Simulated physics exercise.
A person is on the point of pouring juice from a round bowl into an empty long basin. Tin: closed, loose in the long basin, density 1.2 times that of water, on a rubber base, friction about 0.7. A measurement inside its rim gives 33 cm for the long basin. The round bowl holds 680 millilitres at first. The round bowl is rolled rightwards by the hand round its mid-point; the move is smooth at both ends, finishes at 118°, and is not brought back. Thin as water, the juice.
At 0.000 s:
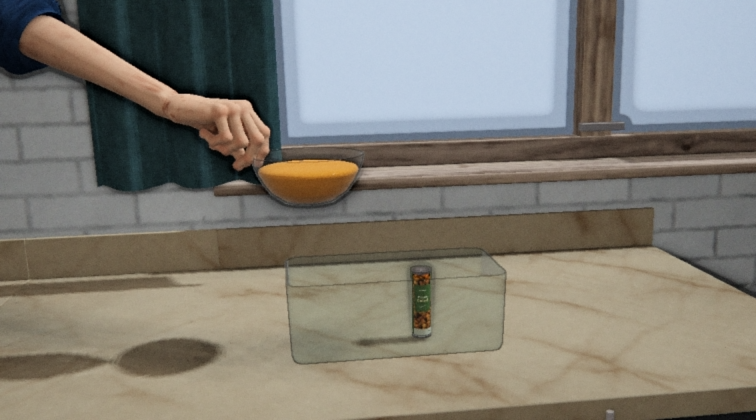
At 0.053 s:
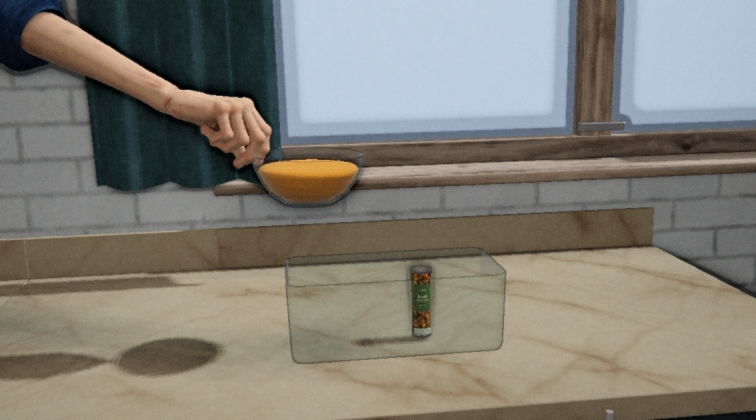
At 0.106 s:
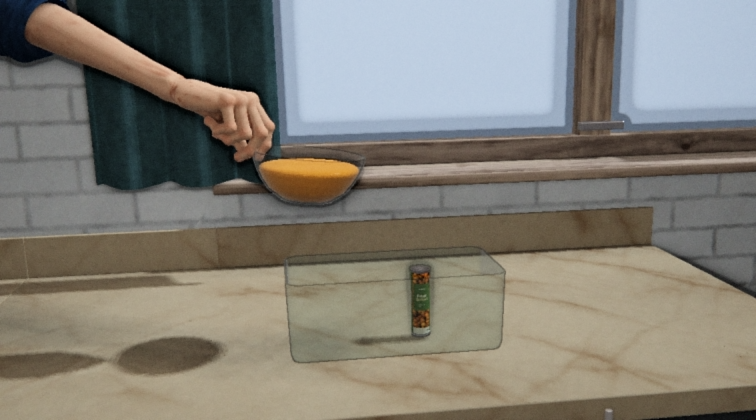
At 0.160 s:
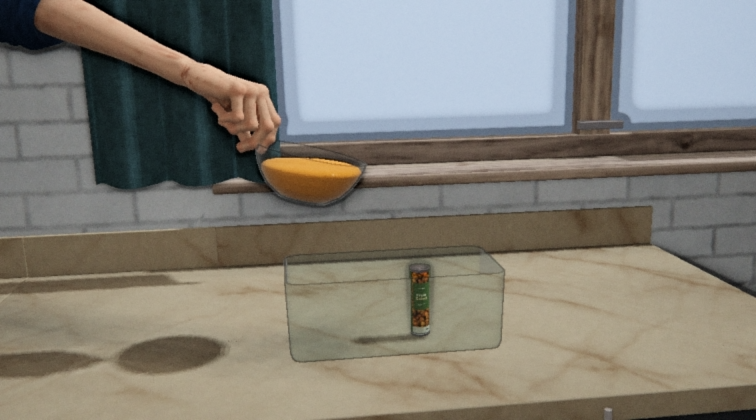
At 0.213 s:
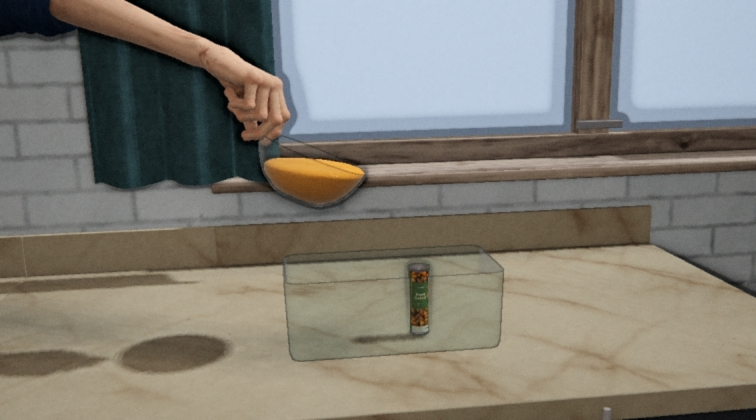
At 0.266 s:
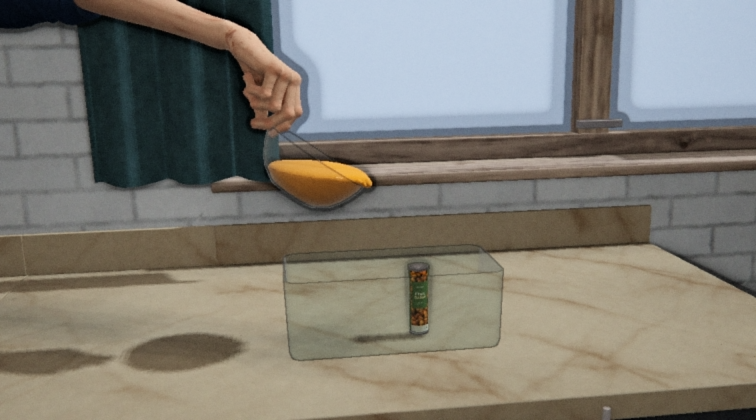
To begin with, a hand holds a round bowl of orange juice nearly level, above and to the left of a clear long basin with a small tin standing inside. The hand then rolls the bowl smoothly rightwards, and the juice shifts up to its lowered right rim.
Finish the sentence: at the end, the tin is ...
Lying on its side.
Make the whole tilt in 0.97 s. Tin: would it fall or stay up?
Outcome - the tin remains standing.
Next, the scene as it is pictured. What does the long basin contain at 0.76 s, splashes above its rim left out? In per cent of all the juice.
98 %, more or less.
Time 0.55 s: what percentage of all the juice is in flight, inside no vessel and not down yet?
It comes to roughly 26 per cent.
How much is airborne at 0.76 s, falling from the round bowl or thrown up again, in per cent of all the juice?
Estimate: About 2 in a hundred.
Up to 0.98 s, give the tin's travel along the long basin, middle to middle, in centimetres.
Close to 1 cm.
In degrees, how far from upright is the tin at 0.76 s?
It tilts roughly 5° from upright.
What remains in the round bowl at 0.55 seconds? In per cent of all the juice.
About 3 per cent.
After 0.55 s the tilt is 103° and 3 per cent is still to pour; the tin stands where it began.
After 0.76 s the tilt is 118° and 0 per cent is still to pour; the tin leans 6°.
After 0.98 s the tilt is 118° and 0 per cent is still to pour; the tin leans 14°.
After 1.22 s the tilt is 118° and 0 per cent is still to pour; the tin leans 54°.
In the end the tin lies on its side.
